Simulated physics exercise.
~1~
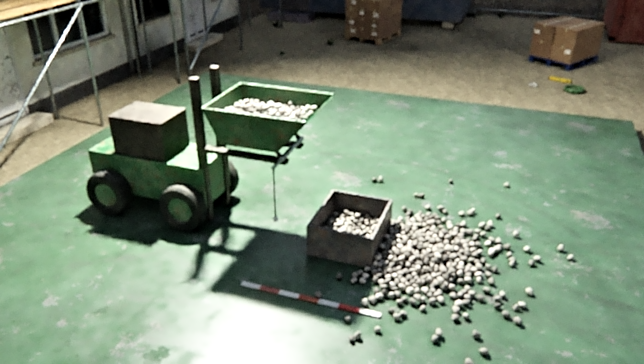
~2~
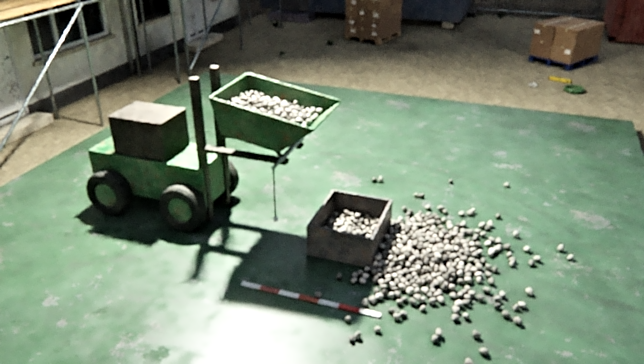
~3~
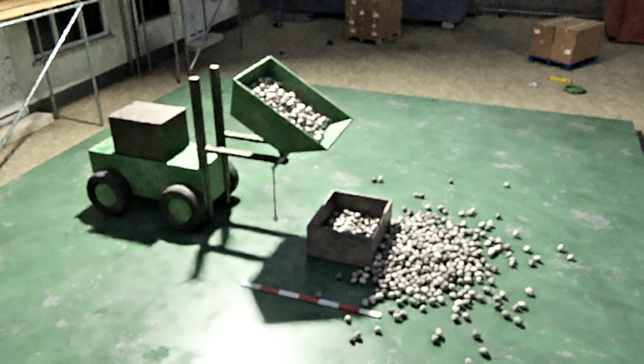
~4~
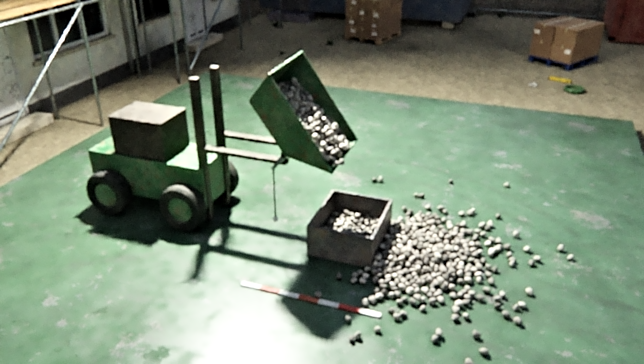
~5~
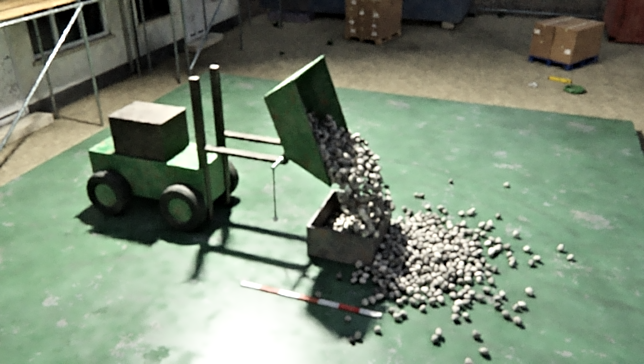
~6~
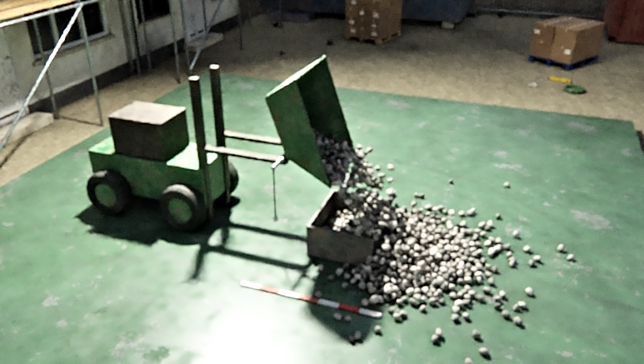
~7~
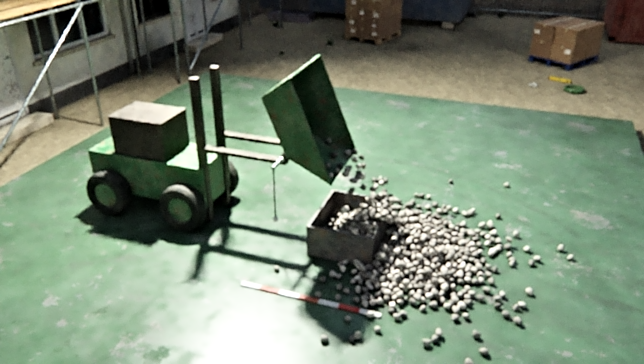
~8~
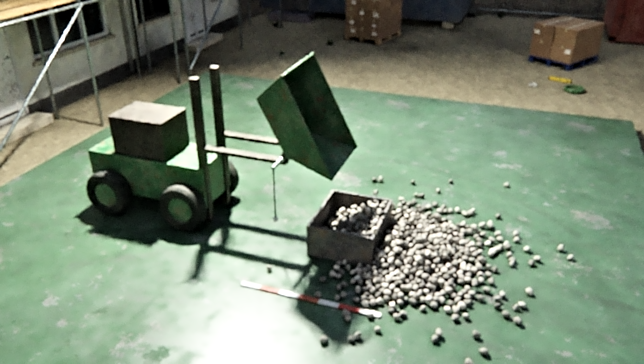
In a workshop, a green forklift tips its skip, spilling stones into and beyond a bin.
